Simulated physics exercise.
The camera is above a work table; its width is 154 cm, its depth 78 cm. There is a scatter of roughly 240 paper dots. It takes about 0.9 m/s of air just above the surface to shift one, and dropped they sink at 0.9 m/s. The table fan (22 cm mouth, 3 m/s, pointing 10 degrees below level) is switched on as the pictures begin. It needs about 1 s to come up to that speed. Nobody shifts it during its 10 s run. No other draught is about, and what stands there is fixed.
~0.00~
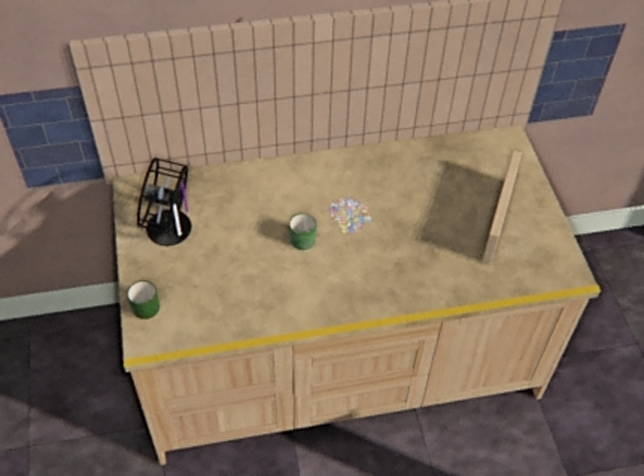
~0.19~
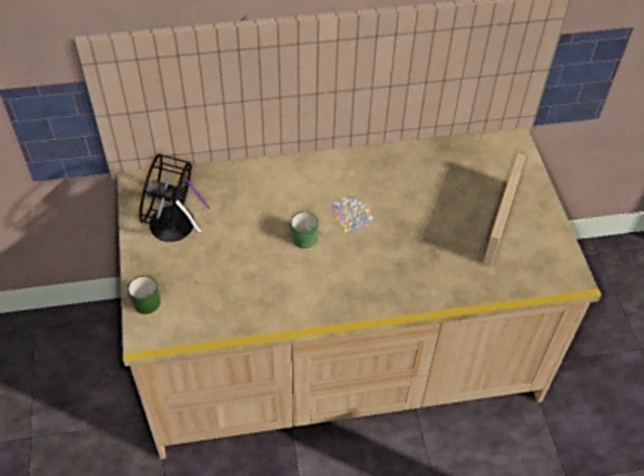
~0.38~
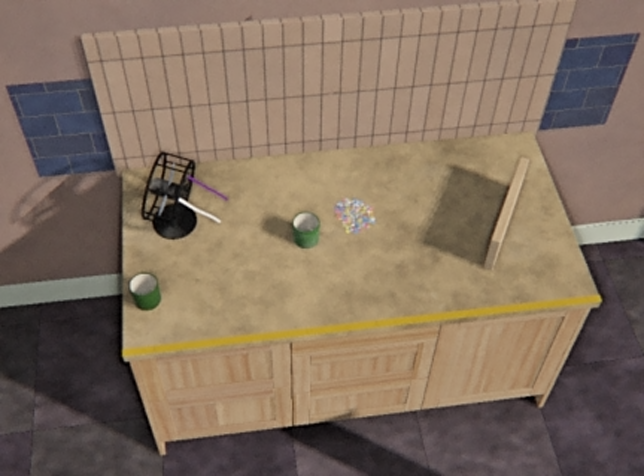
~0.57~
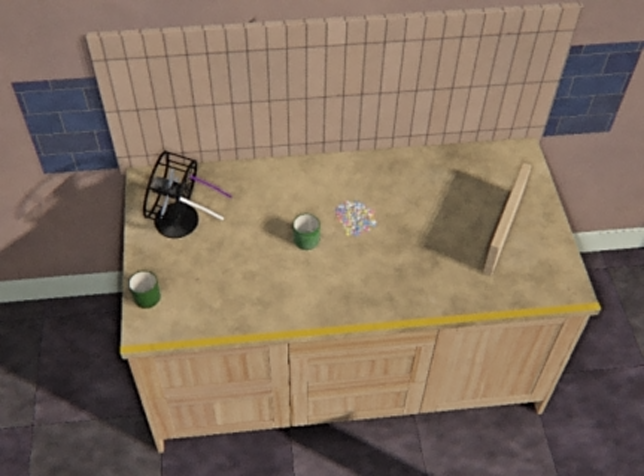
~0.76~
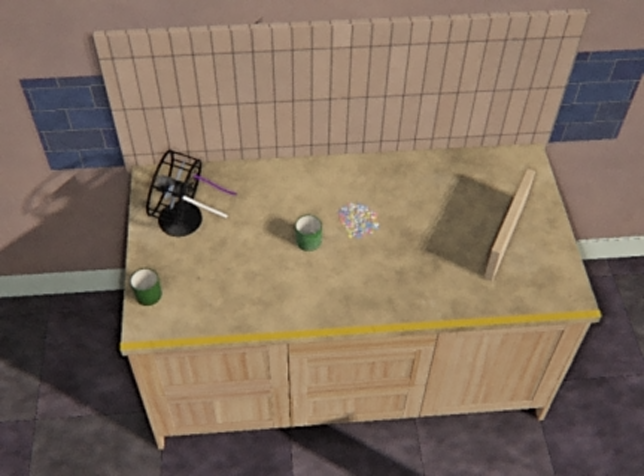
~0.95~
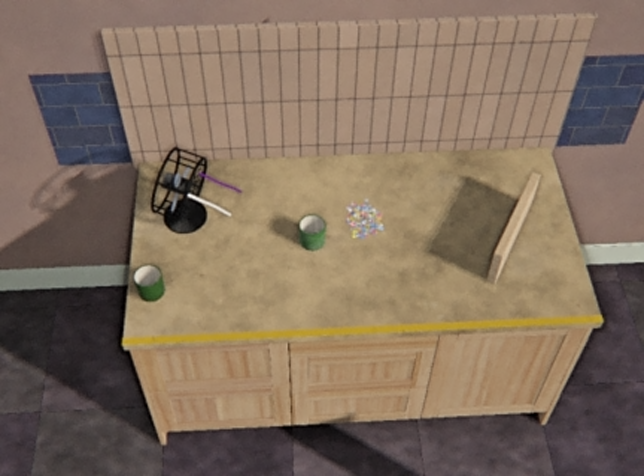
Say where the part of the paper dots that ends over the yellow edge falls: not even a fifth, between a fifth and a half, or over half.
The share over the yellow edge is under a fifth.
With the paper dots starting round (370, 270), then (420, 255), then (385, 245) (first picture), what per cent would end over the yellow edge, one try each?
In turn about 90 %, 90 %, 70 %.
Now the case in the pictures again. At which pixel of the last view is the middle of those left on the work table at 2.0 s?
At about (498, 221).
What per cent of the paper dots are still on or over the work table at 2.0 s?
Some 70 per cent.
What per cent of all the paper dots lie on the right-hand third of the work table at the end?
About 2 %.
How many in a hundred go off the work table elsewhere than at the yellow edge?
Some 90 per cent.
After 2.0 s, 99 % are on the move or not yet settled, 0 % are over the yellow edge; the middle of those still in play is near (496, 217).
After 3.2 s, 19 % are on the move or not yet settled, 7 % are over the yellow edge.
After 5.5 s, 4 % are on the move or not yet settled, 8 % are over the yellow edge.
After 10.0 s, at the end, 9 % are over the yellow edge.
